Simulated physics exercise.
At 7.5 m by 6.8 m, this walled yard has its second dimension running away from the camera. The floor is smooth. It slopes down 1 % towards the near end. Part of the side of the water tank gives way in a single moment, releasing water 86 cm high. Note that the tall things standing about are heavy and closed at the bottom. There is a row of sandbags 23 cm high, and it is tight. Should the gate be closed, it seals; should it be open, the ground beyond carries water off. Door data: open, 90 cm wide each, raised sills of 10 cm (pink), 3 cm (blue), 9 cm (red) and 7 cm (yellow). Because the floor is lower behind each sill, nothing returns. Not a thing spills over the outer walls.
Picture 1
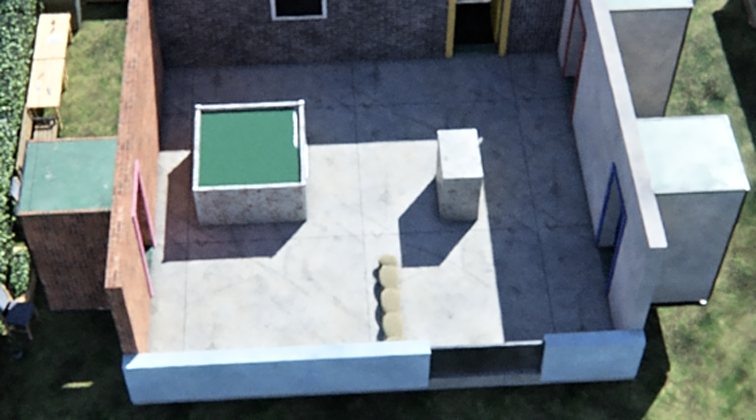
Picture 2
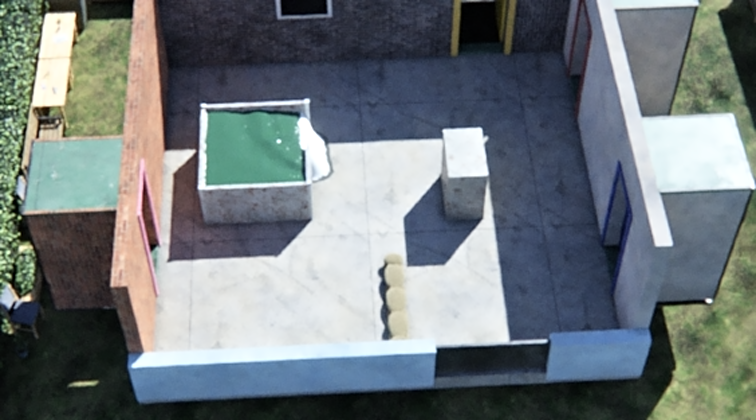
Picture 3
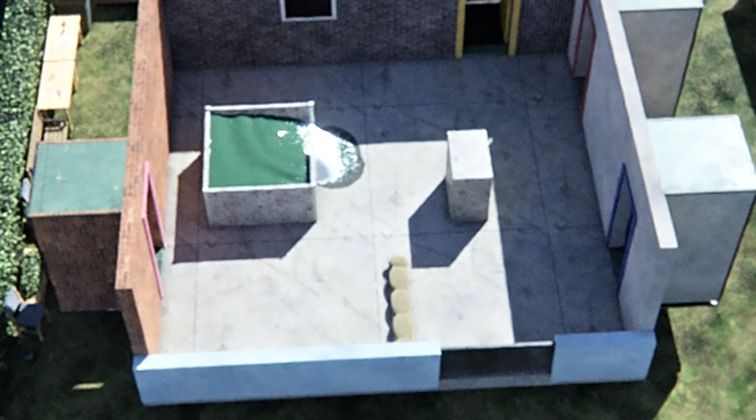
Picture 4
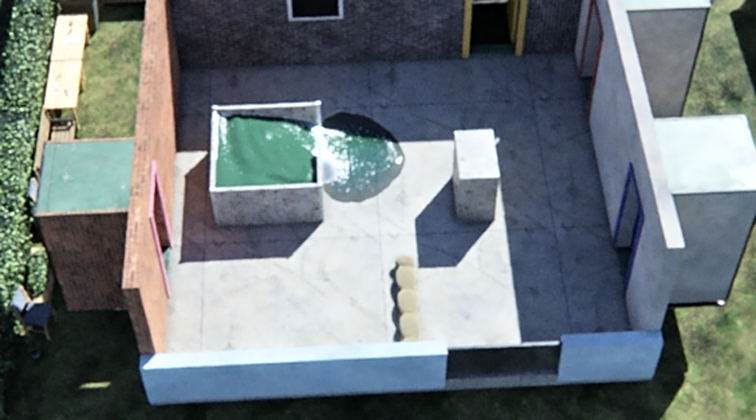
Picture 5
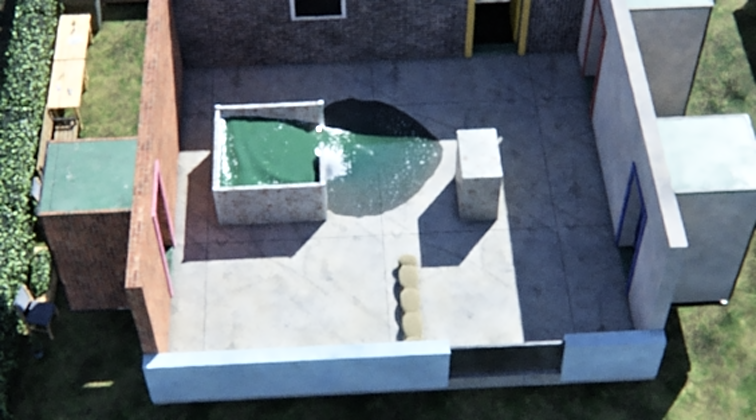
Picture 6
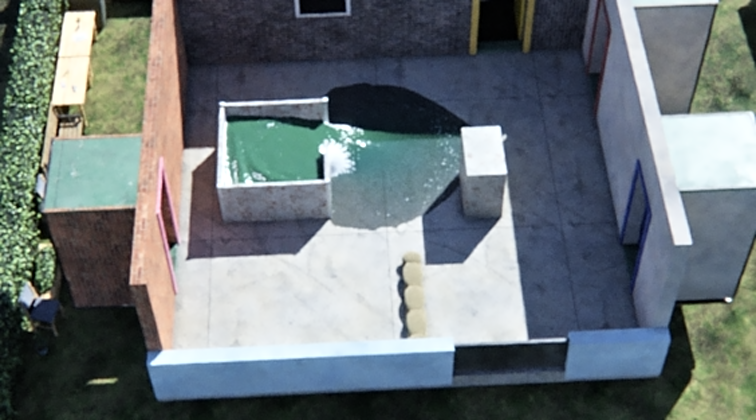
The clip opens on a walled yard seen from above, with still green water in a raised tank left of a pale block. Water bursts from the tank's right side, then fans rightward across the grey floor in a widening, rounded sheet, reaching the block as the level in the tank drops slightly.
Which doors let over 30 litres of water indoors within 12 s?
The pink door: 30 litres or less, the blue door: Over 30 litres, the red door: Over 30 litres, the yellow door: Over 30 litres.
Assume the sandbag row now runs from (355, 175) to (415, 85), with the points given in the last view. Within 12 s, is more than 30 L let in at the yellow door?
Yellow: Within it.
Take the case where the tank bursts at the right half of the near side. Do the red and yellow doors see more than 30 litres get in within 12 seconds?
So red ends up short of it and yellow ends up short of it.
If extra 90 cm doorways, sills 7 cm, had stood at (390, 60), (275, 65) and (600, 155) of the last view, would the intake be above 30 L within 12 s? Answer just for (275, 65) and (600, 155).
Door 1: Limit not reached; door 2: Limit broken.
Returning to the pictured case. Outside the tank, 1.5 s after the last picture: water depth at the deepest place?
It gets to some 40 cm.
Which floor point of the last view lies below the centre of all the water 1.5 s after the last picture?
About (368, 161).
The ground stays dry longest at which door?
Last: Pink.
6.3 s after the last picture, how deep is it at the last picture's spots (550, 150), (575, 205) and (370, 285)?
The depths come out at 6, 5 and 0 centimetres, in the order listed.
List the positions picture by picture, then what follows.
Still water, 86 cm deep, in the water tank at (250, 148), in the first frame.
Water pours out at (307, 147) and has run 0.6 m, to (315, 134); typically 11 cm deep outside, 86 cm at the water tank's back, in the second frame.
The front is at (361, 165), 0.9 m from the gap at (311, 150); 0.9 m2 of floor is under water; 86 cm left at the back of the water tank, in the third frame.
Water pours out at (318, 150) and has run 1.5 m, to (401, 160); typically 9 cm deep outside, 82 cm at the water tank's back, in the fourth frame.
Water pours out at (321, 150) and has run 2.1 m, to (435, 143); typically 6 cm deep outside, 74 cm at the water tank's back, in the fifth frame.
The front is at a hidden place, 2.7 m from the gap at (325, 146); 6.2 m2 of floor is under water; 73 cm left at the back of the water tank, in the sixth frame.
Then, 0.7 s after the last picture water covers 30 % of the floor and is deepest (42 cm) near (334, 153); pink door not reached, blue door not reached, red door not reached, yellow door not reached.
Then, 1.5 s after the last picture water covers 40 % of the floor and is deepest (40 cm) near (576, 56); pink door not reached, blue door not reached, red door 21 cm at the sill, 22 L in, yellow door 13 cm at the sill, 8 L in.
Then, 2.8 s after the last picture water covers 50 % of the floor and is deepest (28 cm) near (539, 64); pink door not reached, blue door 3 cm at the sill, 0 L in, red door 24 cm at the sill, 117 L in, yellow door 8 cm at the sill, 20 L in.
Then, 6.3 s after the last picture water covers 65 % of the floor and is deepest (17 cm) near (635, 354); pink door not reached, blue door 5 cm at the sill, 4 L in, red door 9 cm at the sill, 186 L in, yellow door 8 cm at the sill, 57 L in.
Then, 11.3 s after the last picture water covers 90 % of the floor and is deepest (13 cm) near (610, 229); pink door 2 cm at the sill, 0 L in, blue door 11 cm at the sill, 86 L in, red door 5 cm at the sill, 187 L in, yellow door 3 cm at the sill, 59 L in.
